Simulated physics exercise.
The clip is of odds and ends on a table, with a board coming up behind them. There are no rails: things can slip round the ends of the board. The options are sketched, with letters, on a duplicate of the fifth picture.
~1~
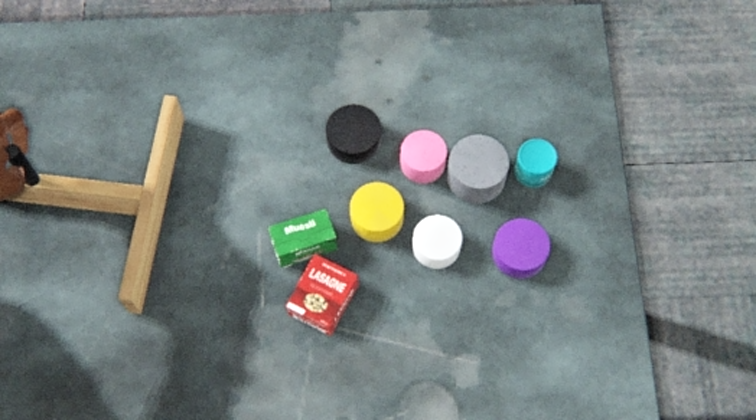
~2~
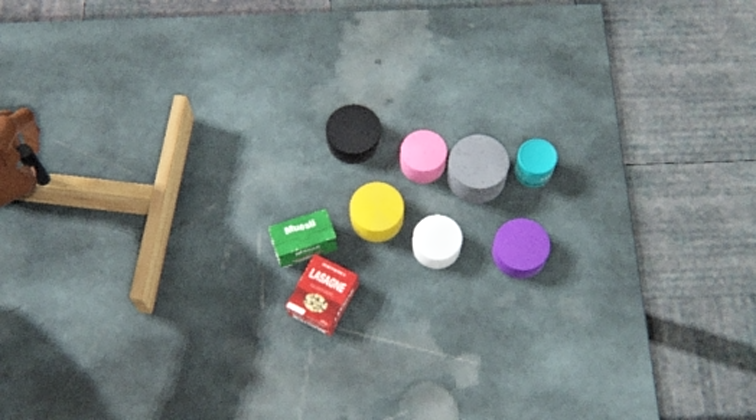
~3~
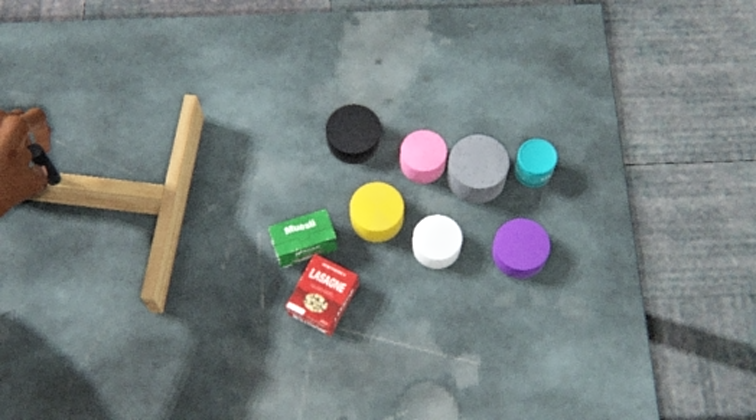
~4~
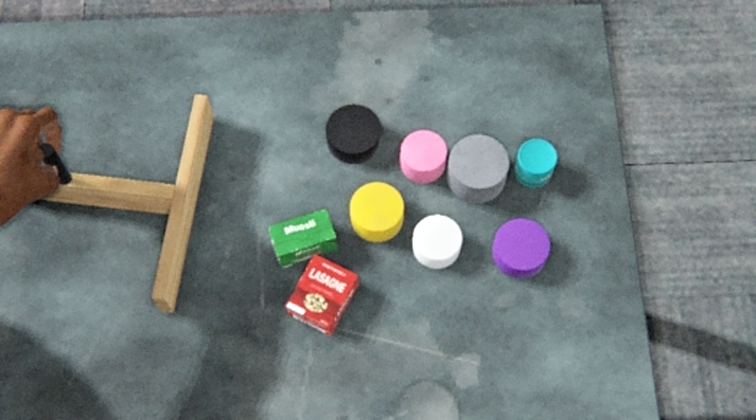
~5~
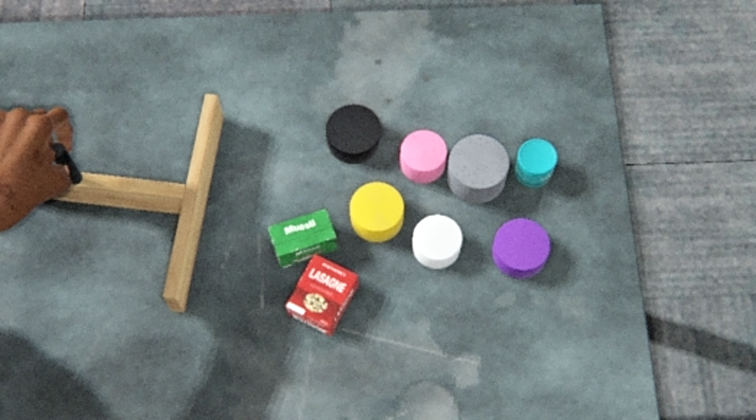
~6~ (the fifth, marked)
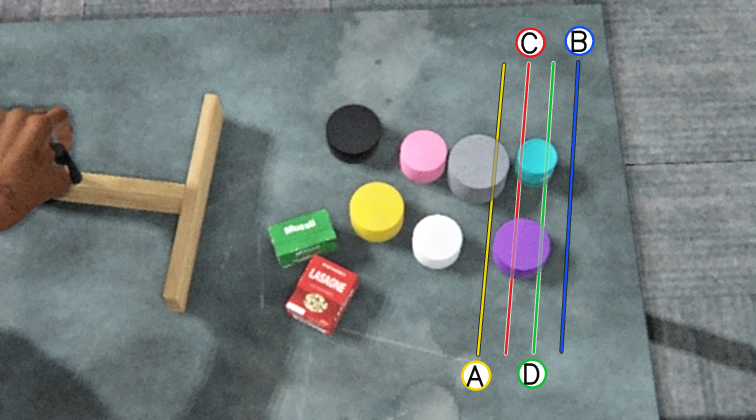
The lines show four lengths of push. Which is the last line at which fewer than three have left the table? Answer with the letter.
Line D.
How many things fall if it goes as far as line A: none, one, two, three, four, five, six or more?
By then, none.
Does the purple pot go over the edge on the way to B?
By then, yes.
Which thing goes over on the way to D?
It is the purple pot.
On the marked copy, A at (492, 201); B at (570, 198); C at (518, 200); D at (544, 199).
Following D. Soon after the start, board (318, 187); black pot (365, 135); red box (337, 300).
Later, board (447, 183); purple pot (583, 255); turquoise jar (560, 156).
In the end, board (545, 180); purple pot over the edge; turquoise jar (621, 141); one fallen.
As for the rest, A is within the limit but short; B drops four; C is within the limit but short.
